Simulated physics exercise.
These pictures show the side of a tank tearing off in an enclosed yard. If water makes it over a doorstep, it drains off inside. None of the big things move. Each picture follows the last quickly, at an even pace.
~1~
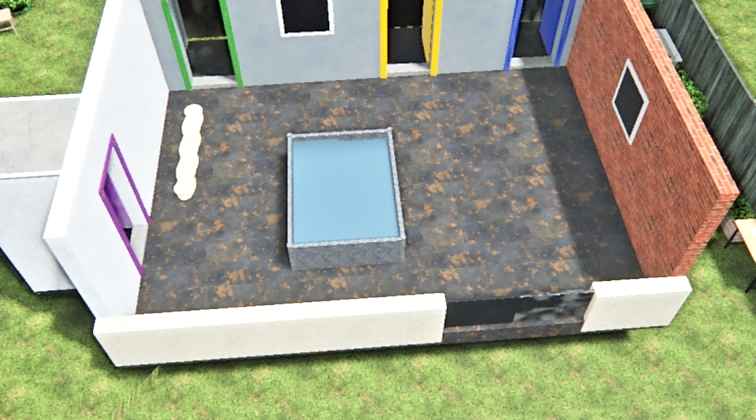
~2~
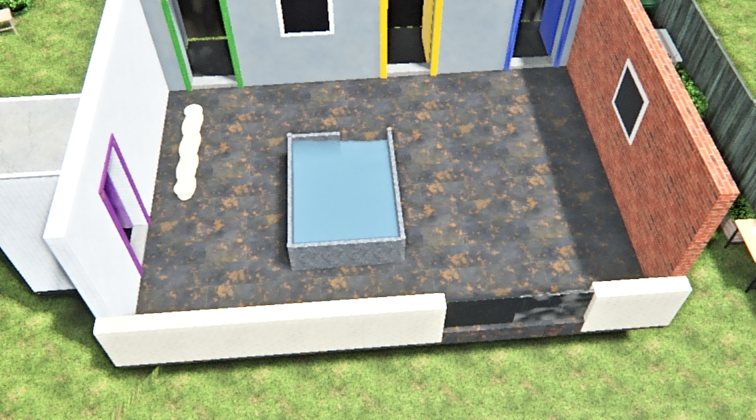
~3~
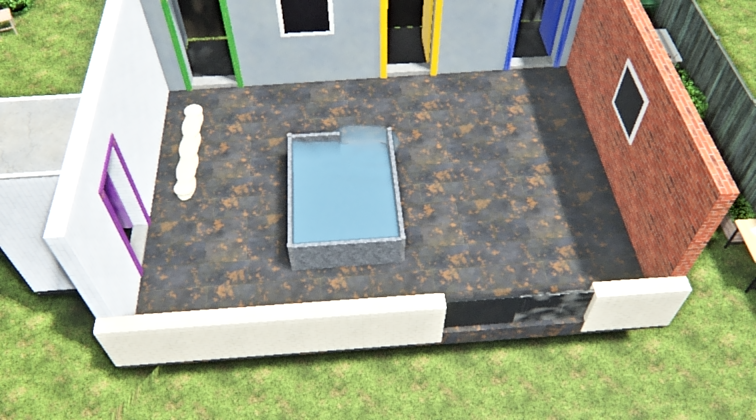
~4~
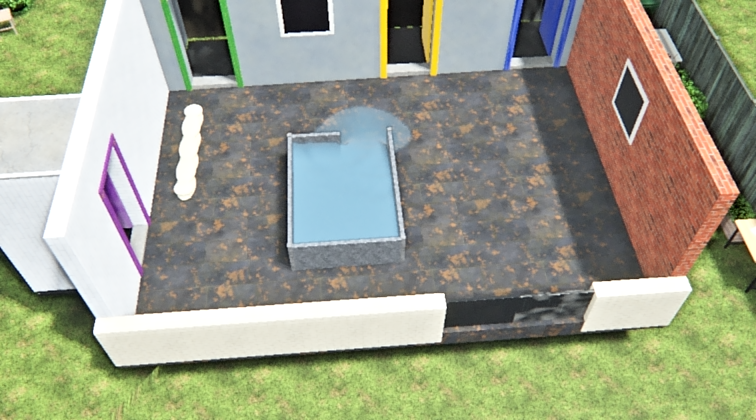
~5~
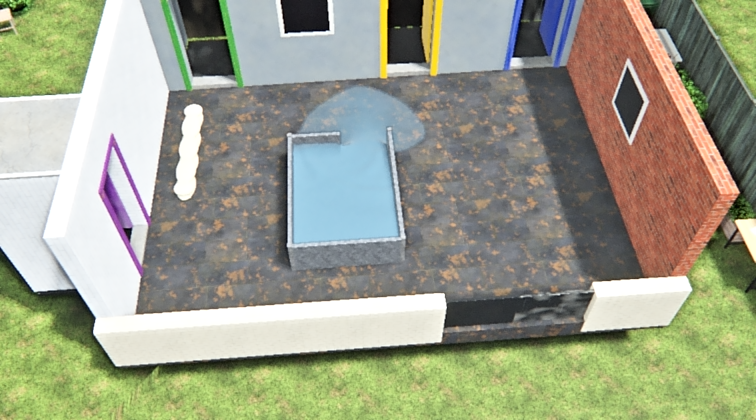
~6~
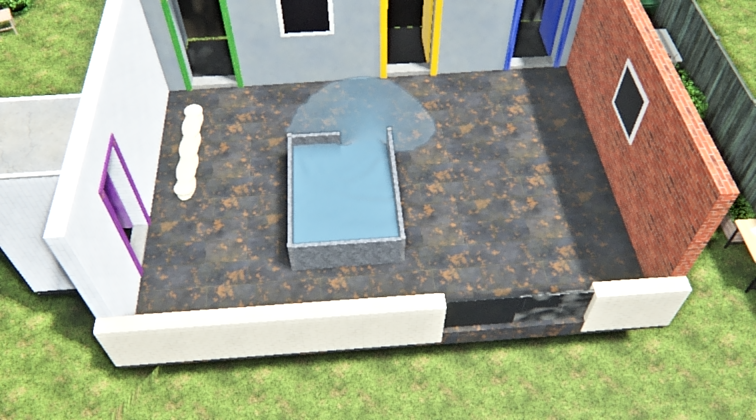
In a walled yard, part of a water tank's far side breaks open and water pours out, fanning across the dark floor.
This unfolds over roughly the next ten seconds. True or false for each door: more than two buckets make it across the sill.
Yellow door: True; green door: False; blue door: False; purple door: False.
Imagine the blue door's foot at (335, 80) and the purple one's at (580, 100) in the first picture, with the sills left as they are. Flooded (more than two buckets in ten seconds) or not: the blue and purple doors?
Blue is flooded, purple is flooded.
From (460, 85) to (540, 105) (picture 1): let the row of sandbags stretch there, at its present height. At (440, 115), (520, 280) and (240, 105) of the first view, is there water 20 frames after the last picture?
Going point by point, they'd be wetted, unwetted and wetted.
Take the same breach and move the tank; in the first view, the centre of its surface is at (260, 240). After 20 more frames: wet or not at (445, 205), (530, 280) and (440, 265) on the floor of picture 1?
As listed: Untouched, untouched, untouched.
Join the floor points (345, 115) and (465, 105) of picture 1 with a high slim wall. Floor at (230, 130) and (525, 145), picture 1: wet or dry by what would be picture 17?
Soaked, soaked.
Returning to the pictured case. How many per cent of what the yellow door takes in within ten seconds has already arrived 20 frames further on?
That comes out to 85 per cent by my count.
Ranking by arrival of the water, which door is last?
Result: The purple one.
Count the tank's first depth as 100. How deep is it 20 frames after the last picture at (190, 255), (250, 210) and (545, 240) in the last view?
About 0, 0 and 0 percent, in that order.
A moment on, water covers 15 % of the floor; the yellow door under two buckets in, the green door not reached, the blue door not reached, the purple door not reached.
Next, water covers 20 % of the floor; the yellow door over two buckets in, the green door wet at the sill, nothing in, the blue door wet at the sill, nothing in, the purple door not reached.
Then, water covers 35 % of the floor; the yellow door over two buckets in, the green door wet at the sill, nothing in, the blue door wet at the sill, nothing in, the purple door not reached.
Later, water covers 65 % of the floor; the yellow door over two buckets in, the green door under two buckets in, the blue door under two buckets in, the purple door wet at the sill, nothing in.
In the end, water covers 85 % of the floor; the yellow door over two buckets in, the green door under two buckets in, the blue door under two buckets in, the purple door wet at the sill, nothing in.
